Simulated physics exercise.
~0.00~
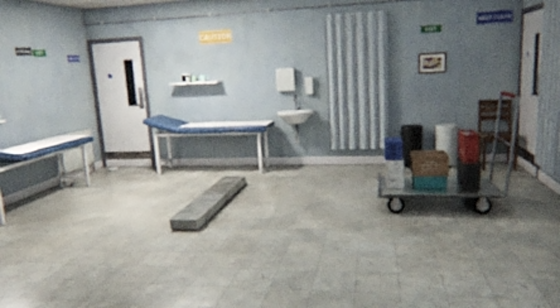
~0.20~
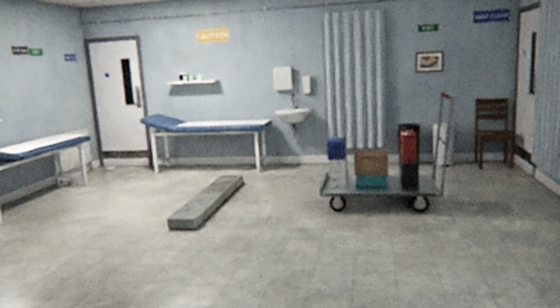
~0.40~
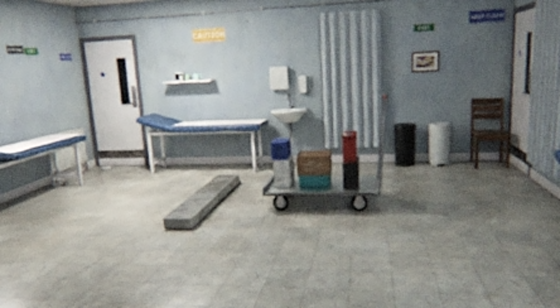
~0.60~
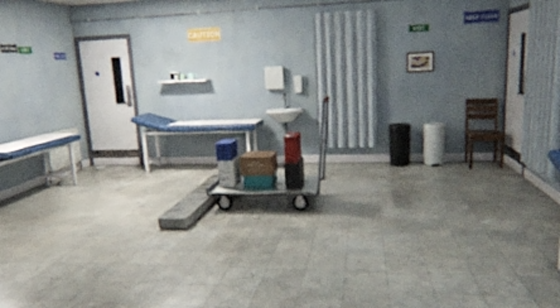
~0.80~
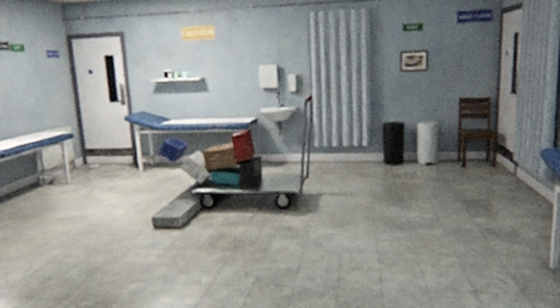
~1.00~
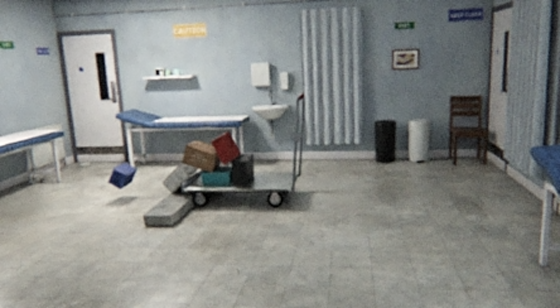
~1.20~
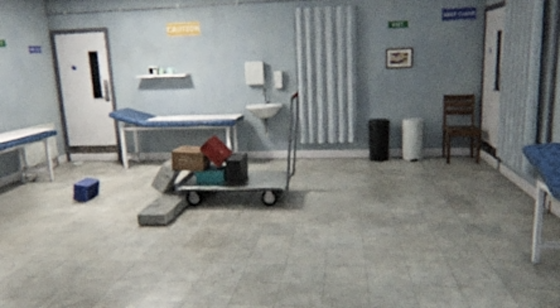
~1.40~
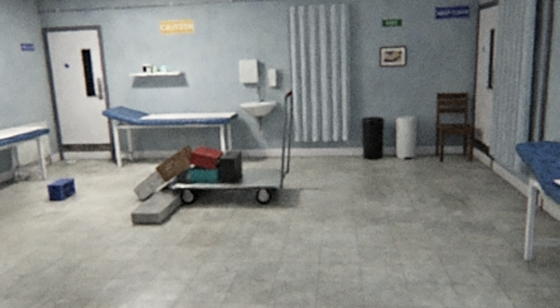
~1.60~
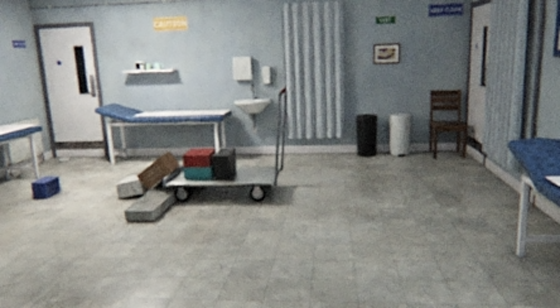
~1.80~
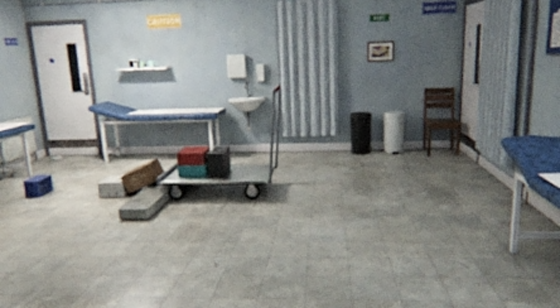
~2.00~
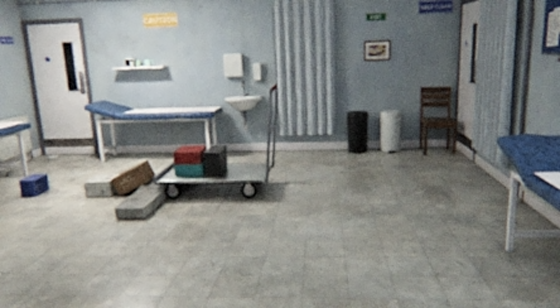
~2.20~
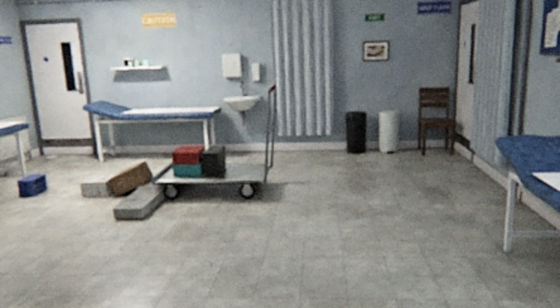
A flat cart with an upright handle at its right end rolls left across the grey floor of a clinic-like room, seen from the front, with padded beds, a sink and a pale curtain behind. It carries a blue crate, a brown parcel, a white parcel, a red parcel, a teal tote and a black tote toward a low grey kerb. The cart stops against the kerb, and the load pitches left. The blue crate tumbles to the floor, then the white and brown parcels slide over the front edge. They settle beyond the deck, while the toppled red parcel and both totes stay aboard.
